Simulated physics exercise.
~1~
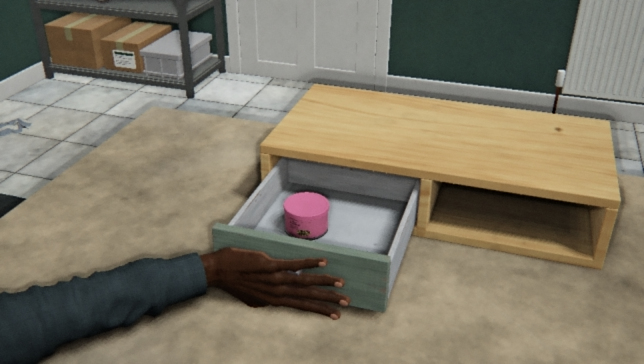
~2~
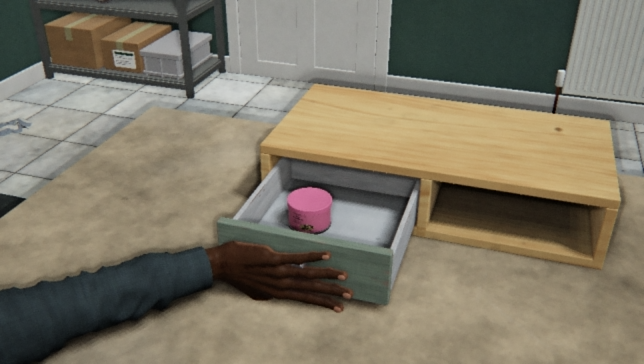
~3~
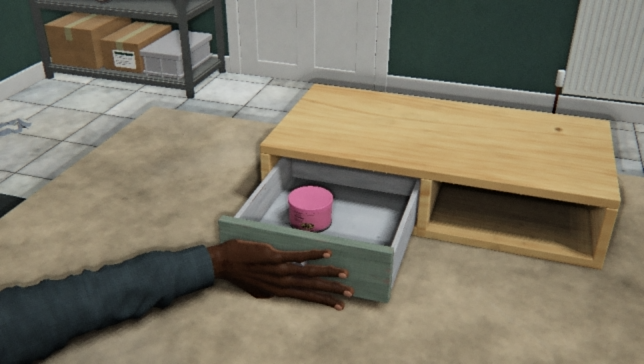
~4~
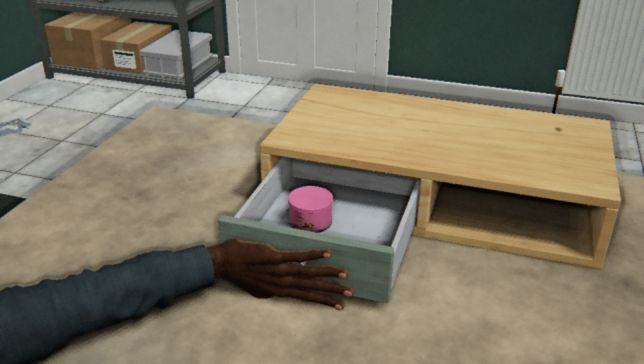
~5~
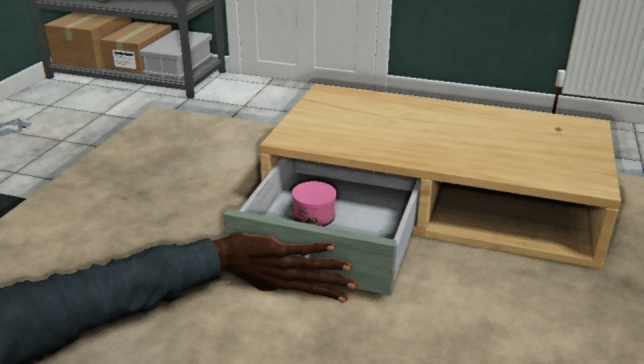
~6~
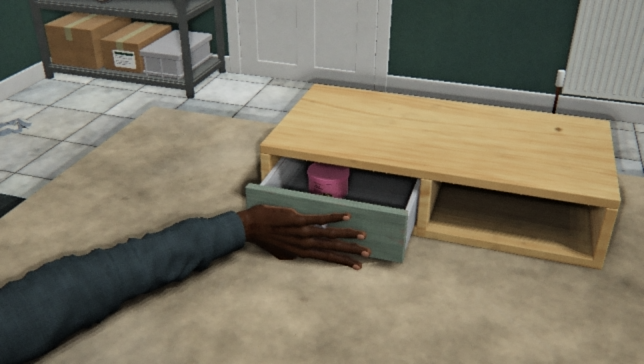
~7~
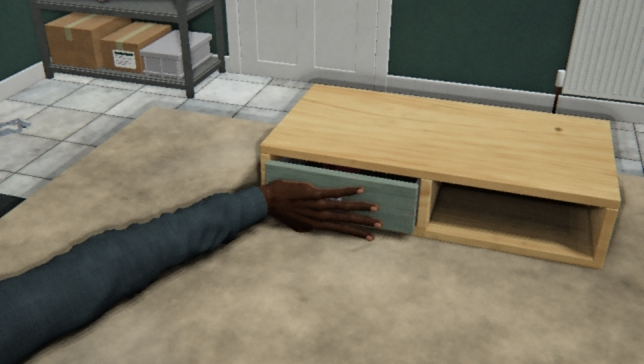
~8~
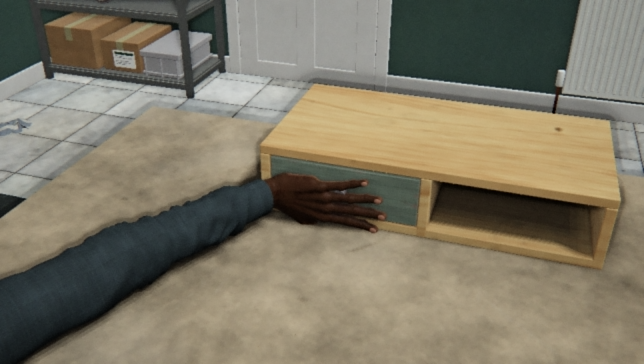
In a room with a pale tiled floor and dark green walls, a still view looks down at a low, light wooden cabinet on a beige rug. Its left side has a grey-green drawer pulled out with a round pink tin inside, while the right compartment is open and empty; boxes sit on a shelf behind to the left. A dark-sleeved arm reaches in from the left, its hand against the drawer front. The hand eases the drawer in slightly, pauses, then pushes it steadily inwards, and the tin disappears from sight. The drawer ends shut flush, the hand still resting on it.
